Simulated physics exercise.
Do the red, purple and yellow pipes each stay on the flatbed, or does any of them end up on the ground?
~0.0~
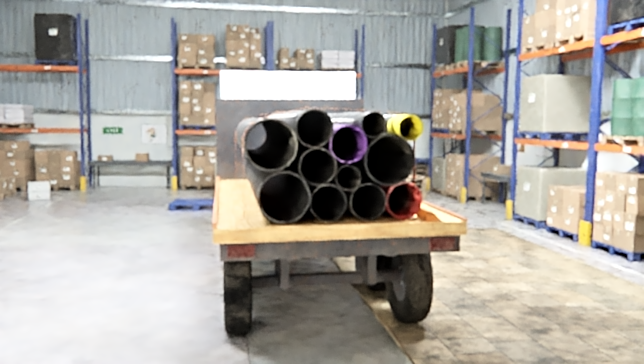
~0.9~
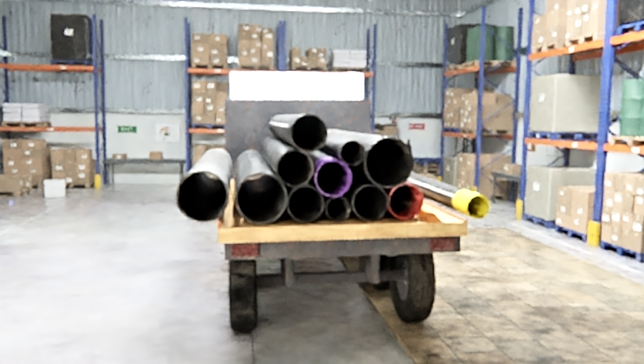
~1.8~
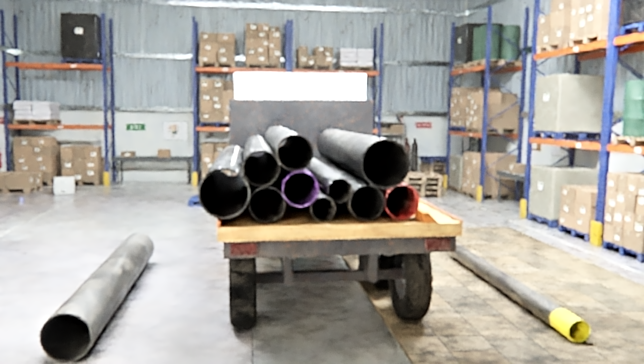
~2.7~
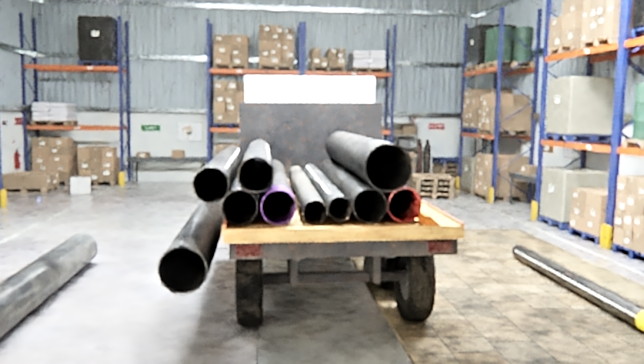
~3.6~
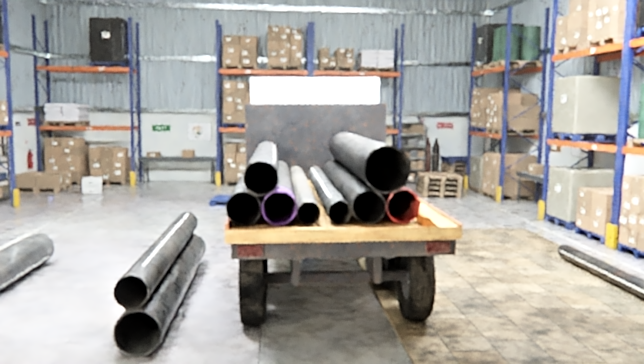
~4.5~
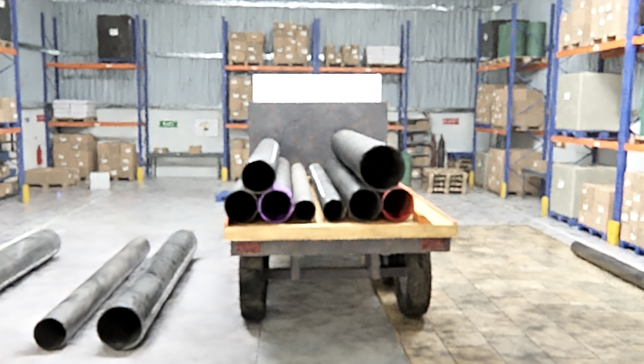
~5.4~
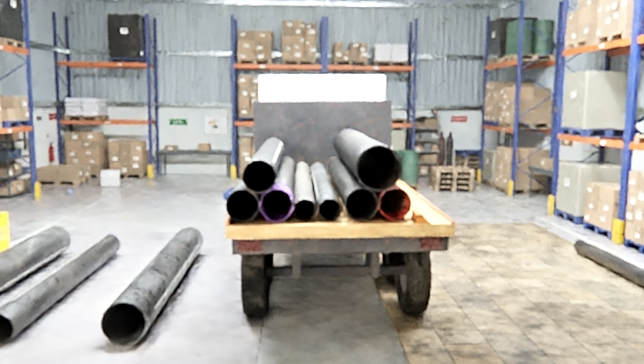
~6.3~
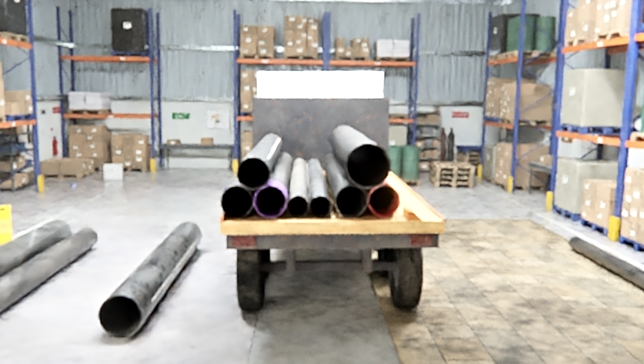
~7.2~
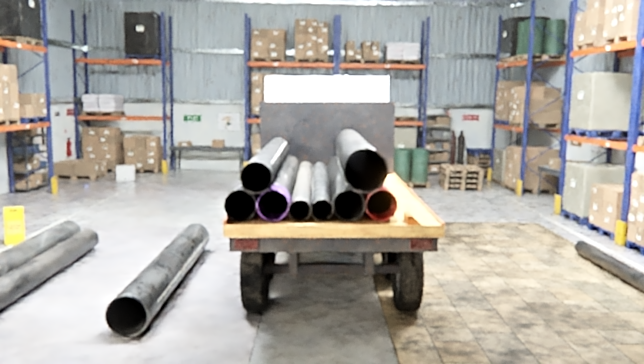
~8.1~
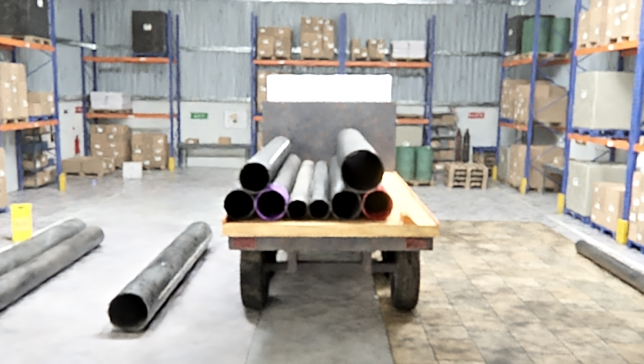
The yellow pipe drops off the right side and ends on the ground. The red and purple pipes stay aboard.
